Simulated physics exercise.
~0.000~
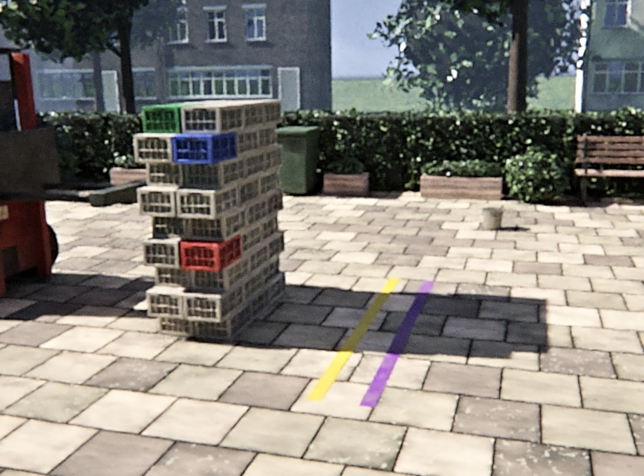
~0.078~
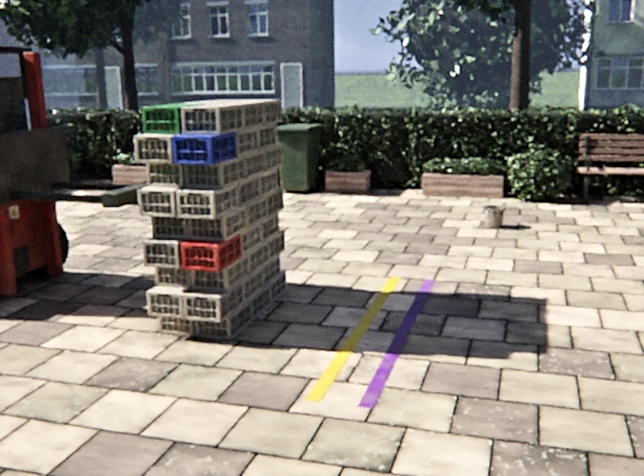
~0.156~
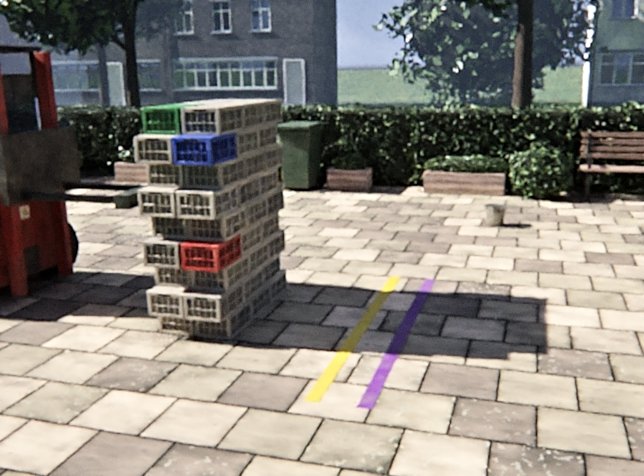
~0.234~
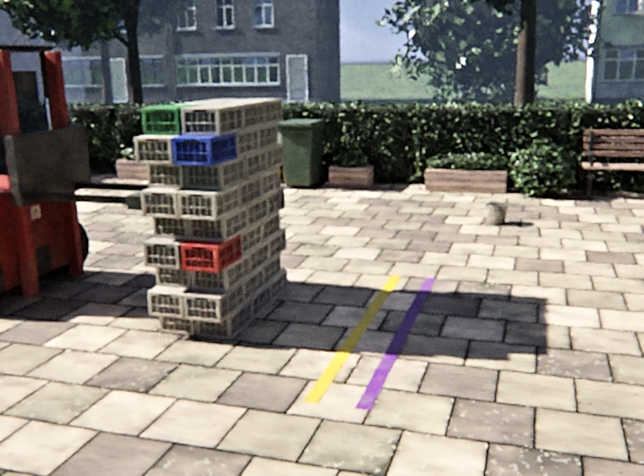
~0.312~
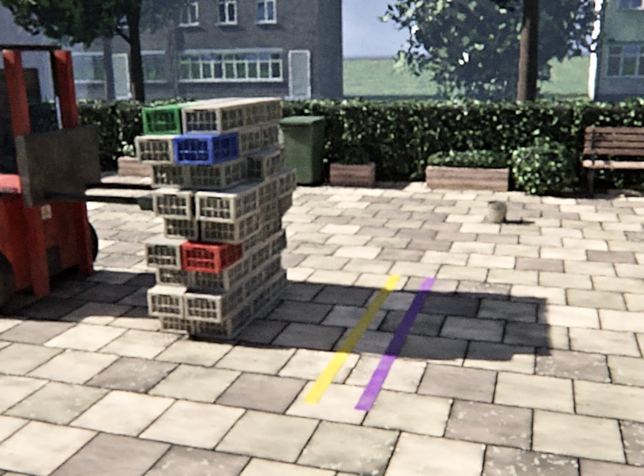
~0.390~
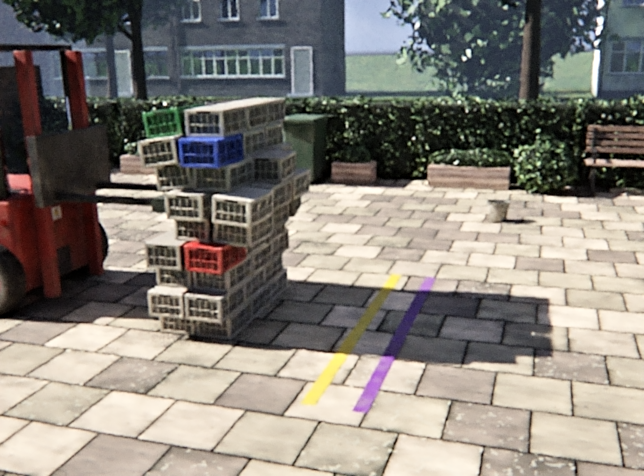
Tall stack of crates on a paved square shifting slightly and unevenly as a red forklift pushes in from the left.
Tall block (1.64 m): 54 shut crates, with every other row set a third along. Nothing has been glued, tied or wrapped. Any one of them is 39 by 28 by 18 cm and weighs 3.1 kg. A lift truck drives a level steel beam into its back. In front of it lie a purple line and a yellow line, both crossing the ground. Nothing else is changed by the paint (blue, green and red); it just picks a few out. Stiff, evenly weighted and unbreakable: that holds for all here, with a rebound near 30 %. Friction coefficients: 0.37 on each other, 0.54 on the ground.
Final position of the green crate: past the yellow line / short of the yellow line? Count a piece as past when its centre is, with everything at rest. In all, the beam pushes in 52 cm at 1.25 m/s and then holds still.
Shy of the line.
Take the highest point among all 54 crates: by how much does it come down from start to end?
40 cm.
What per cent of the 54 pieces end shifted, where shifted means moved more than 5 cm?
80 %.
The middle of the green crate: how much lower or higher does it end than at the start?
Roughly 145 centimetres lower.
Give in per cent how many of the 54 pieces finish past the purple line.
Result: Around 20 per cent.
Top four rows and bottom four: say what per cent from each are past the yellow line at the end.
60% and 0%.
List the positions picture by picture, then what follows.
In the first picture (places mark the middle of the side facing us; the camera moves round a little), beam (98, 201) 28 cm from the stack; purple line, near end, (389, 361); yellow line, near end, (342, 357); green crate (161, 120); blue crate (192, 150); red crate (199, 258); nothing disturbed.
In the second picture, beam (111, 201) 18 cm from the stack; green crate (161, 121).
In the third picture, beam (123, 202) 8 cm from the stack; green crate (161, 121).
In the fourth picture, beam (136, 203) 18 mm in; green crate (161, 122); 3 disturbed, none past the yellow line.
In the fifth picture, beam (148, 204) 12 cm in; green crate (161, 122); blue crate (193, 151) shifted 19 mm; 27 disturbed, none past the yellow line.
In the sixth picture, beam (160, 206) 21 cm in; purple line, near end, (385, 364); yellow line, near end, (339, 358); green crate (162, 124) leaning 8°; blue crate (198, 154) shifted 6 cm; red crate (203, 260) shifted 35 mm; steepest lean 8°, the crate at (158, 153); 37 disturbed, none past the yellow line.
After 0.62 s, none of the 54 crates past the yellow line, 44 disturbed; green crate leaning 40°, 12 cm lower; red crate leaning 13°.
After 1.02 s, 5 of the 54 crates past the yellow line; green crate on its side; red crate leaning 41°, 11 cm lower.
After 1.62 s, 21 of the 54 crates past the yellow line; green crate on its side; red crate on its side.
At rest (3.6 s), 21 of the 54 crates past the yellow line; green crate upside down; red crate on its side; blue crate 1.27 m lower. As the last picture would show them, middles, red crate near (316, 332).
